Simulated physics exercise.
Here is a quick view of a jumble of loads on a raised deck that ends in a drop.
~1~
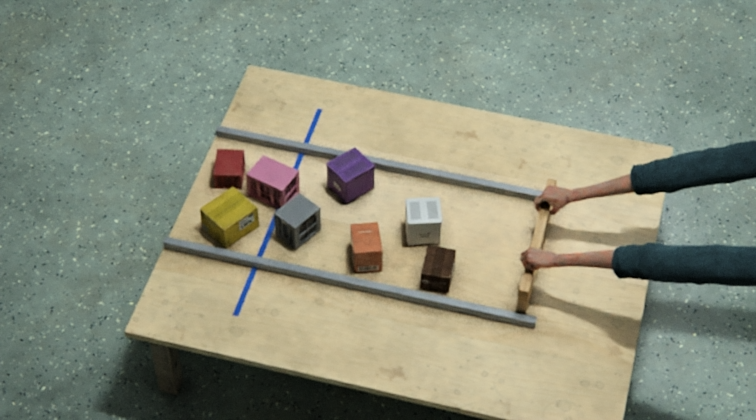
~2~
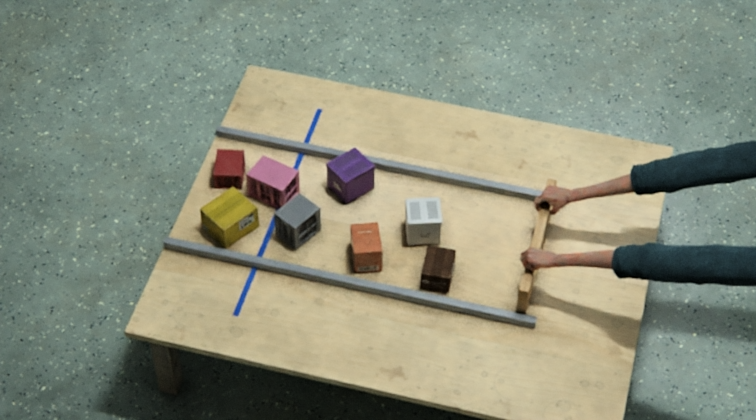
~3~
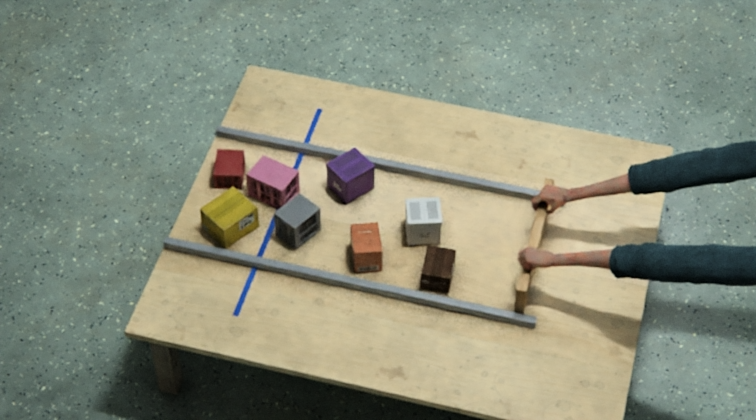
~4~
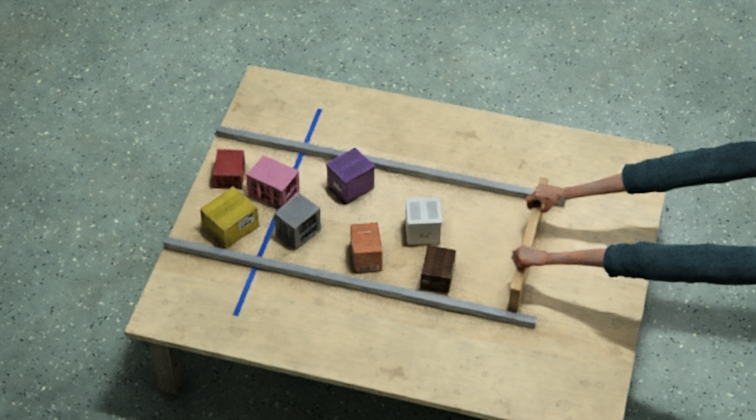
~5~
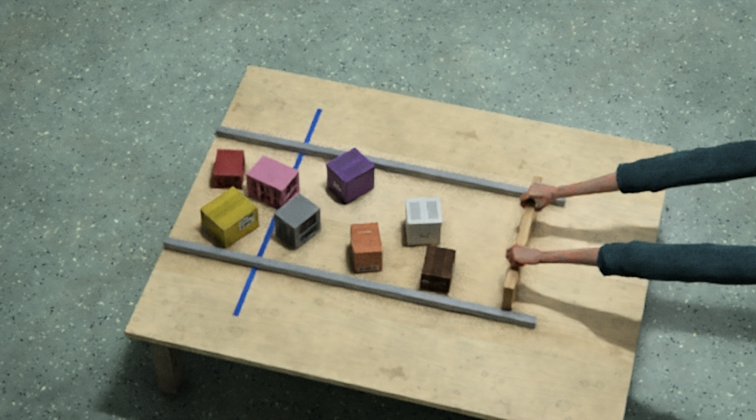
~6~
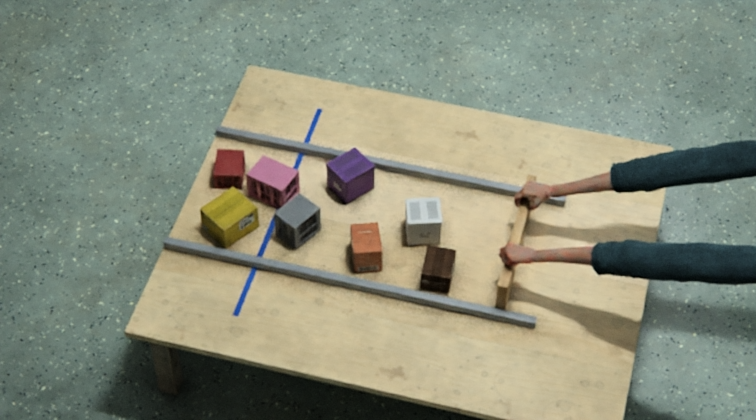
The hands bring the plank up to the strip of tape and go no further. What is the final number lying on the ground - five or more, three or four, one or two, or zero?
The ones going over the edge come to a single one or a pair, I'd say.
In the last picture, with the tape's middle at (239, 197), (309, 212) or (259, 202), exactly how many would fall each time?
Respectively 4, 0 and 2.
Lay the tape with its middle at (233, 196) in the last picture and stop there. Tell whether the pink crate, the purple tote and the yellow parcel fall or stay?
Going one by one, the pink crate goes down, the purple tote is still up, the yellow parcel goes down.
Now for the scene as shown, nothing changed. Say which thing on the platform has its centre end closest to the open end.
That one's the red crate.
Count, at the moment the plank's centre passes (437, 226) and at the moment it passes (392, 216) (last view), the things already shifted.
Answer - first 2, then 3.
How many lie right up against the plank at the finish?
Result: 3 in all.
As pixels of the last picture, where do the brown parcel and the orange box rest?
The brown parcel settles near (253, 229); as for the orange box, near (228, 214).
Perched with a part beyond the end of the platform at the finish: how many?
It totals 1.
Soon after, none off yet; red crate at rest near (230, 169); yellow parcel at rest near (230, 218); pink crate at rest near (273, 183).
In the end, the number that fall off is one or two; gone, yellow parcel.
